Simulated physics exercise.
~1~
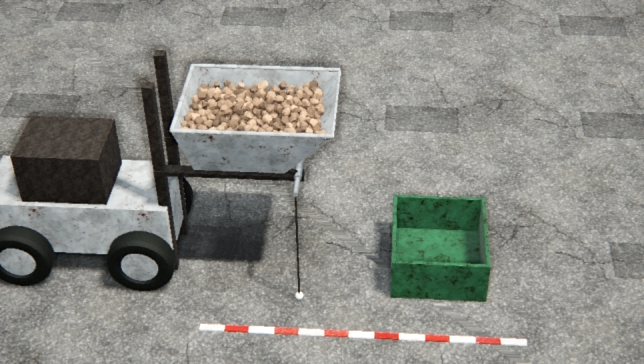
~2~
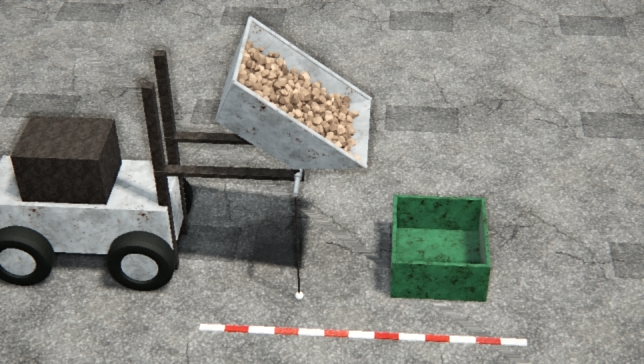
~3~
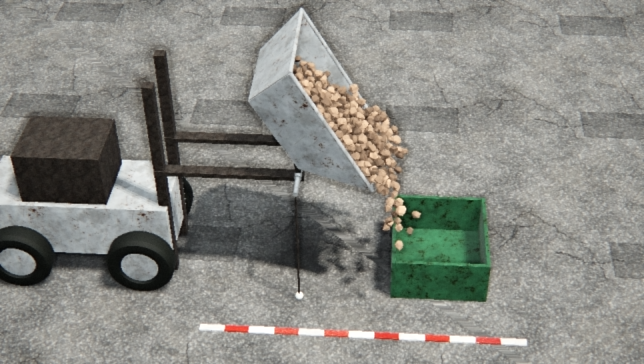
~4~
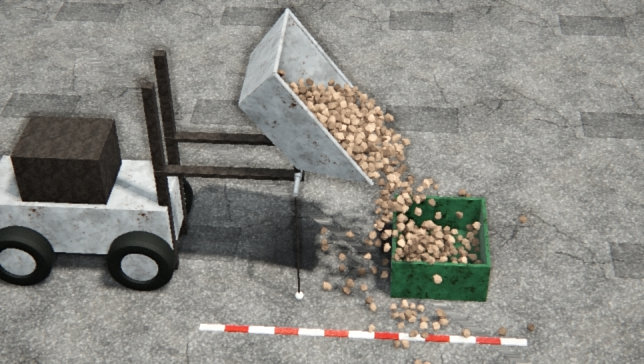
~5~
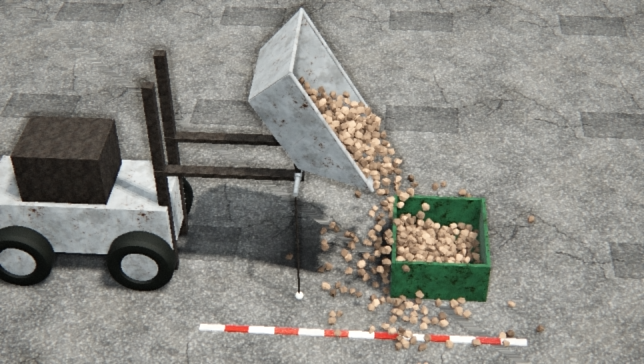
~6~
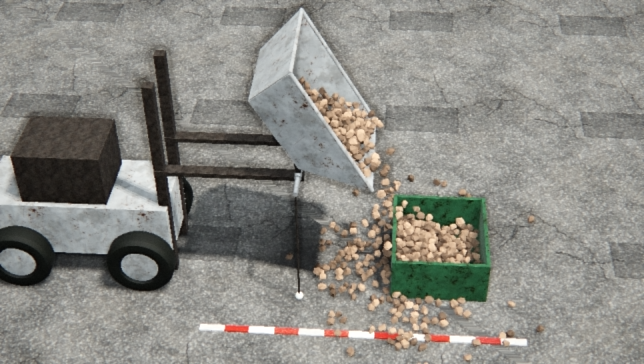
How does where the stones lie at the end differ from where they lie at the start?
At the start all the stones sit in the raised skip. By the end many have moved right and down into the green bin and onto the ground around it, while some are still in the tipped skip.
